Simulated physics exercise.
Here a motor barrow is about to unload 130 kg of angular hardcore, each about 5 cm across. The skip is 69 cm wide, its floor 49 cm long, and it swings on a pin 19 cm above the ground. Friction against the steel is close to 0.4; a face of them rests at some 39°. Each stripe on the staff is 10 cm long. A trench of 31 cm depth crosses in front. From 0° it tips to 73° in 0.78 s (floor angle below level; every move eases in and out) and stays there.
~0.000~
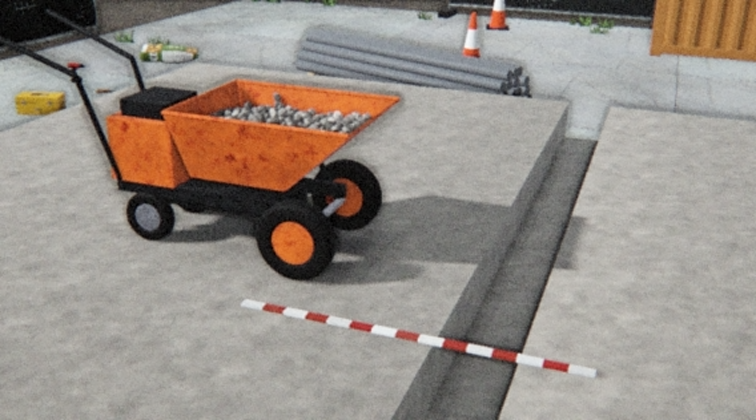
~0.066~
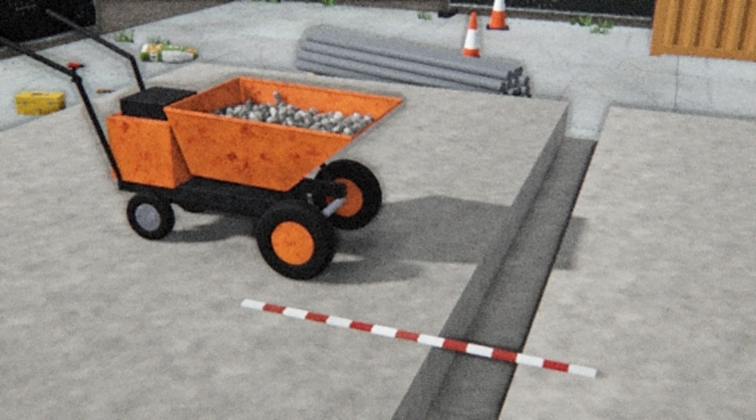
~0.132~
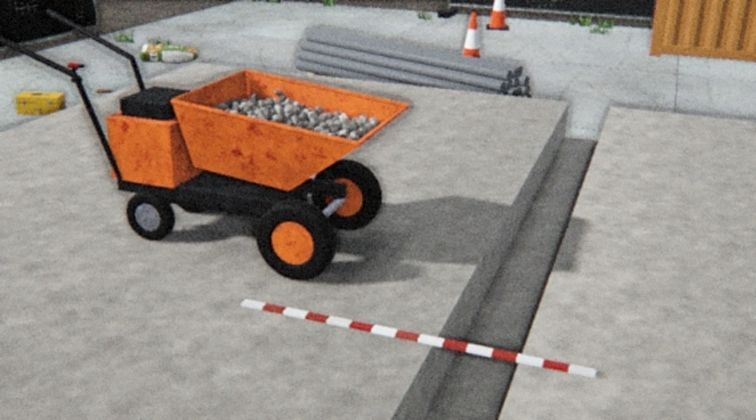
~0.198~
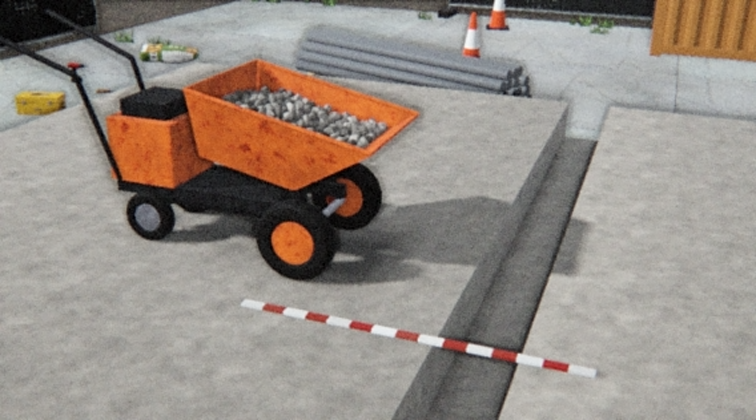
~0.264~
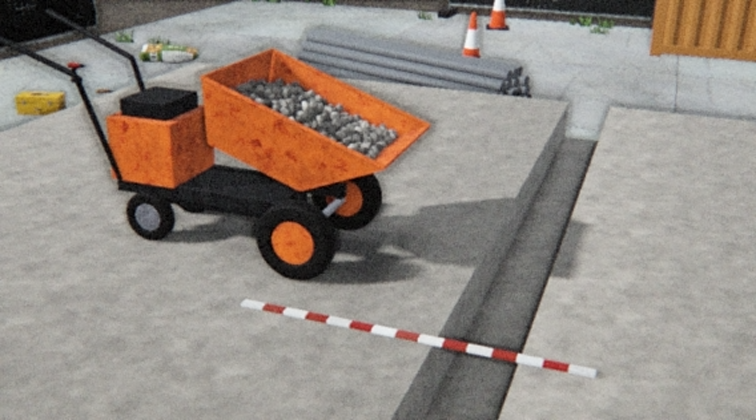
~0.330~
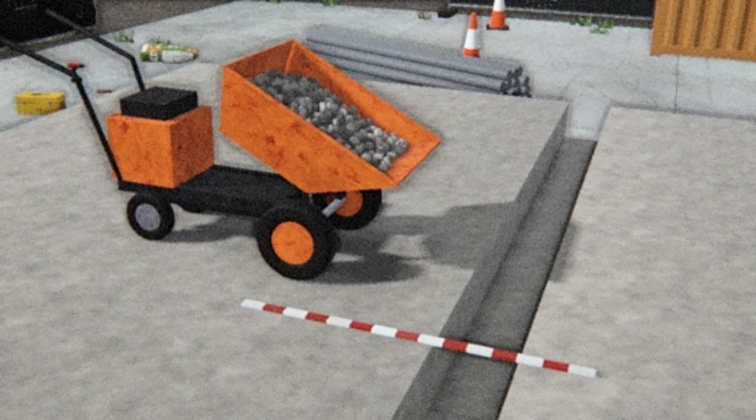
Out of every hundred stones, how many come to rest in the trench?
About 66 per cent.
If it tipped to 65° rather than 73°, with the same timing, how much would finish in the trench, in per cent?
Then about 80 per cent.
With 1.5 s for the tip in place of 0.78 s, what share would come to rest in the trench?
Then about 60 per cent.
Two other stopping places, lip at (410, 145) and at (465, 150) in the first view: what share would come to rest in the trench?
First some 75, then 0 per cent.
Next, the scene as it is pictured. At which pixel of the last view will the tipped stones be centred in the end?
Their middle is at about (501, 326).
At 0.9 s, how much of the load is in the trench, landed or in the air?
About 10 per cent by then.
After 0.6 s the floor is at 61°; 100 % in the skip; the foremost stones are at (418, 219).
After 0.9 s the floor is at 73°; 78 % in the skip, 12 % short of the trench, 9 % in the trench; the foremost stones are at (497, 313).
After 1.2 s the floor is at 73°; 29 % in the skip, 15 % short of the trench, 55 % in the trench, 1 % past the trench; the foremost stones are at (561, 283).
After 3.2 s the floor is at 73°; 18 % in the skip, 15 % short of the trench, 66 % in the trench, 1 % past the trench; the foremost stones are at (570, 285).
